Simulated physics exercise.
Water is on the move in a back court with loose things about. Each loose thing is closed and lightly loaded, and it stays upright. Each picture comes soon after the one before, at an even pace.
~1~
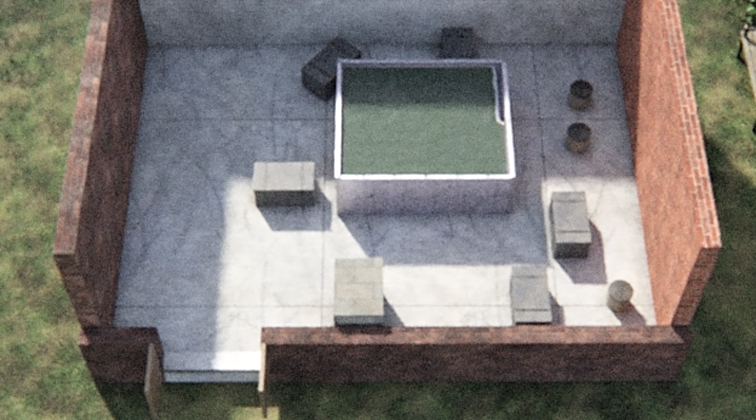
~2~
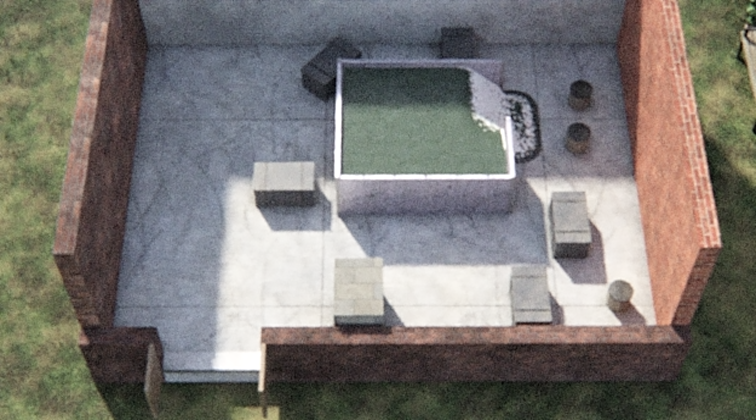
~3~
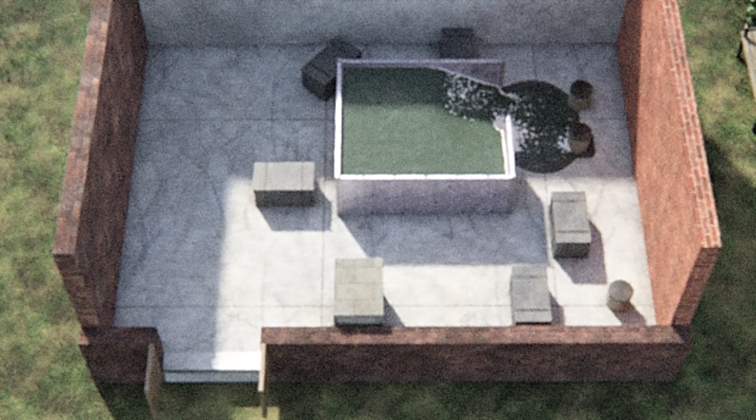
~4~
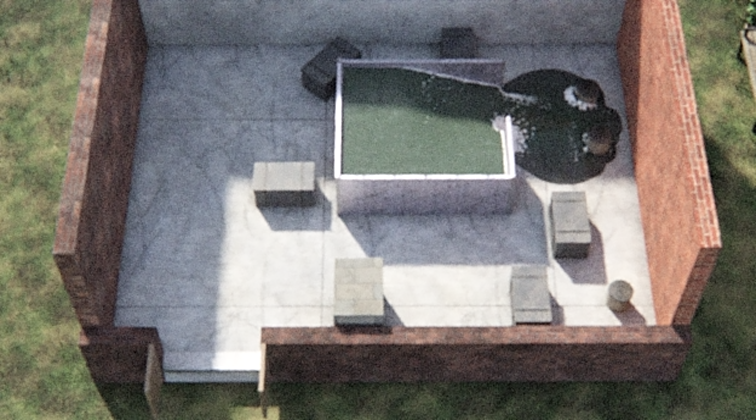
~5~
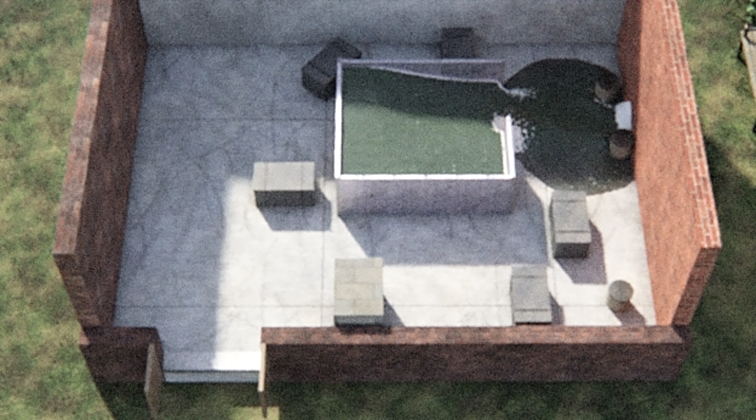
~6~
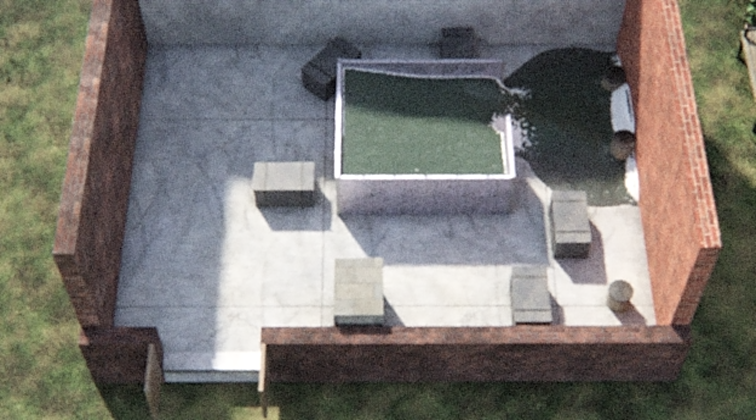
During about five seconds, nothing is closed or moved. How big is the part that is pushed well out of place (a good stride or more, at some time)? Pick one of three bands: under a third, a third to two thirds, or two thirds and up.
Two thirds and up.
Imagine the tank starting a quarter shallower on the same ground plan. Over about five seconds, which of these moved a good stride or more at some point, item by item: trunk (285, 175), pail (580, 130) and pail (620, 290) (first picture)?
Taking them as listed - a shorter distance for the first, the full distance for the second, the full distance for the third.
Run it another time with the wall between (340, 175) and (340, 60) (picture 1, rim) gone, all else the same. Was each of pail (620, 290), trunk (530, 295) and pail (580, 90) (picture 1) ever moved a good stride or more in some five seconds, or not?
First below the mark, then below the mark, then below the mark.
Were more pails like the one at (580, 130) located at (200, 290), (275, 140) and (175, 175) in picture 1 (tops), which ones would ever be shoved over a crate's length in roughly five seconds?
Copy one: Barely shifts; copy two: Barely shifts; copy three: Barely shifts.
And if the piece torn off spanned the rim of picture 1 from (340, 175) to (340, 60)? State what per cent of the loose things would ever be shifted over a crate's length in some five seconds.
About 40 %.
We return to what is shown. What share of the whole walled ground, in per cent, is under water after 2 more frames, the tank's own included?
Some 25 per cent.
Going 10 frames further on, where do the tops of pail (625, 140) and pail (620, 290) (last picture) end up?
(606, 274) and (605, 327), roughly.
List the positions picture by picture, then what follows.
The first frame shows a pail at (579, 132) rests on the ground; a pail at (581, 89), on the bottom; 0 of 8 have shifted.
The second frame shows a pail at (579, 132), on the bottom; a pail at (581, 89), on the bottom; 0 of 8 have shifted.
The third frame shows a pail at (580, 132), on the bottom; a pail at (581, 89) rests on the ground; 0 of 8 have shifted.
The fourth frame shows a pail at (601, 134) rests on the ground, close to its start; a pail at (588, 88), on the bottom, close to its start; 2 of 8 have shifted.
The fifth frame shows a pail at (623, 138), on the bottom, a stride from its start; a pail at (609, 81), on the bottom, a stride from its start; 2 of 8 have shifted.
The sixth frame shows a pail at (624, 139), afloat, a stride from its start; a pail at (615, 74) floats, a stride from its start; 2 of 8 have shifted.
A moment on, 2 of 8 are well off their spots; 2 afloat.
Next, 3 of 8 are well off their spots; 3 afloat.
Later, 7 of 8 are well off their spots; 4 afloat.
In the end, 7 of 8 are well off their spots, and 7 have been at some point; 3 afloat.
